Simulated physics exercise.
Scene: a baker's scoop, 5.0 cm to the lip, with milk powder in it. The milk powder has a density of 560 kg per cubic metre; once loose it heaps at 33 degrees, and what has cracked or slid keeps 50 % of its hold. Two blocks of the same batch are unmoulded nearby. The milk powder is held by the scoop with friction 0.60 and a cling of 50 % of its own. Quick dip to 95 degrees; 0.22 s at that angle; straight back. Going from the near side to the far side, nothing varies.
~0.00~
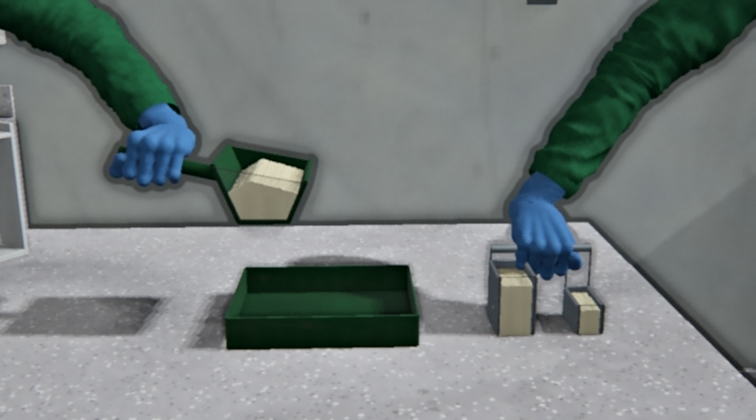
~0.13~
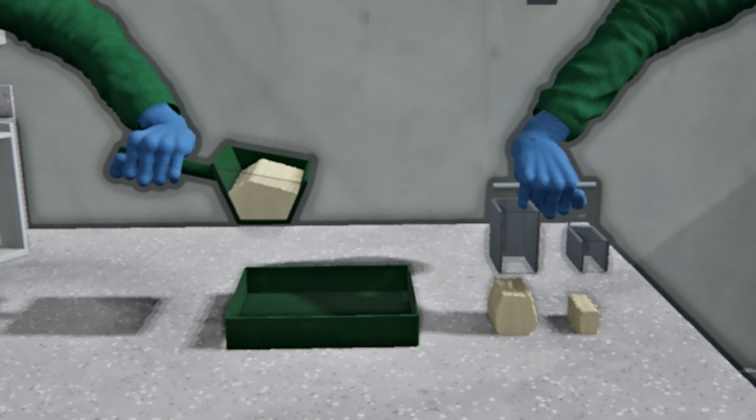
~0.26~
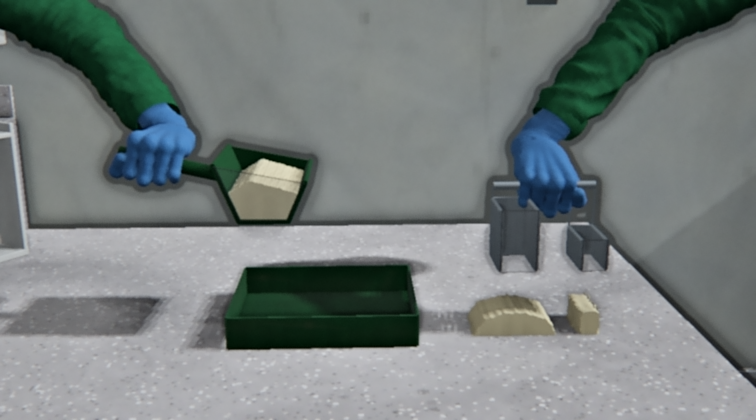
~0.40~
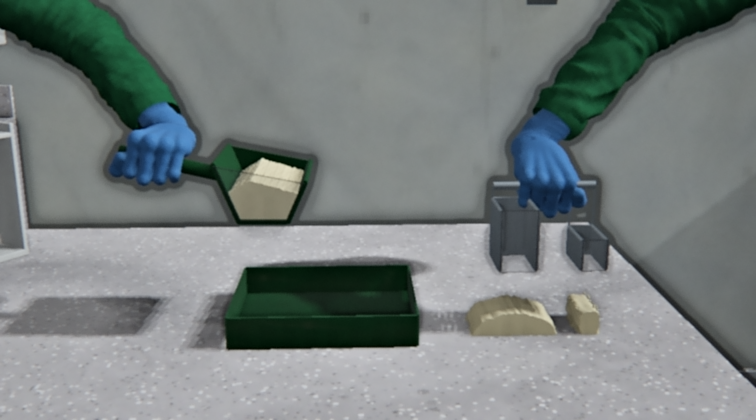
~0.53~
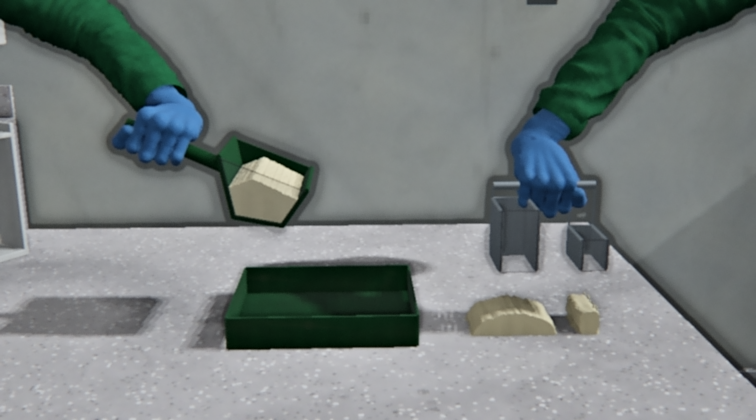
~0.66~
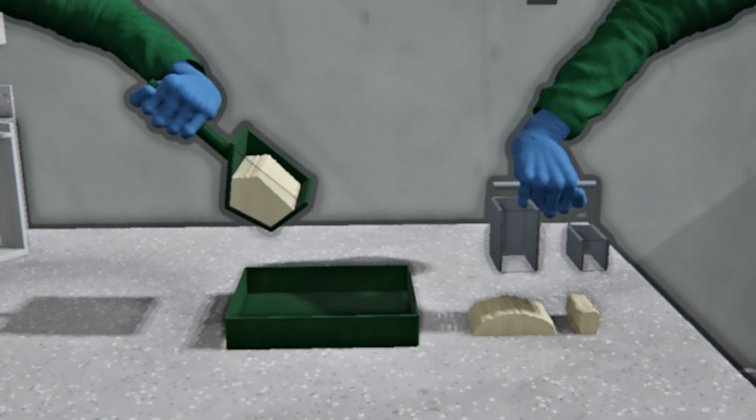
A gloved hand lifted the moulds off two pale blocks, and the taller one slumped into a low mound while the small one barely changed; then the other hand tilted a green scoop of powder downward.
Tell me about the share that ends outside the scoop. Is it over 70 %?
Yes.
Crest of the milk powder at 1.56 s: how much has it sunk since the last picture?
Roughly 4.0 cm.
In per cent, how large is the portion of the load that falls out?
About 80 %.
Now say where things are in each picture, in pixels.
Lip at (302, 182), tilt 0 degrees; top of the milk powder at (249, 181); blocks stand 7.4 cm, 3.6 cm (left to right), in the first frame.
Lip at (302, 182), tilt 0 degrees; top of the milk powder at (249, 181); blocks stand 6.1 cm, 3.5 cm (left to right), in the second frame.
Lip at (302, 182), tilt 0 degrees; top of the milk powder at (249, 181); blocks stand 3.6 cm, 3.5 cm (left to right), in the third frame.
Lip at (303, 182), tilt 0 degrees; top of the milk powder at (249, 181); blocks stand 3.5 cm, 3.5 cm (left to right), in the fourth frame.
Lip at (304, 190), tilt 11 degrees; top of the milk powder at (250, 179); blocks stand 3.5 cm, 3.5 cm (left to right), in the fifth frame.
Lip at (304, 202), tilt 29 degrees; top of the milk powder at (246, 177); blocks stand 3.5 cm, 3.5 cm (left to right), in the sixth frame.
After 1.07 s, the scoop is at 84 degrees and 3 % has left it.
After 1.56 s, the scoop is at 90 degrees and 78 % has left it.
After 2.04 s, the scoop is at 26 degrees and 78 % has left it.
After 2.53 s, the scoop is at 0 degrees and 78 % has left it.
After 2.64 s, at the end, the scoop is at 0 degrees and 78 % has left it.
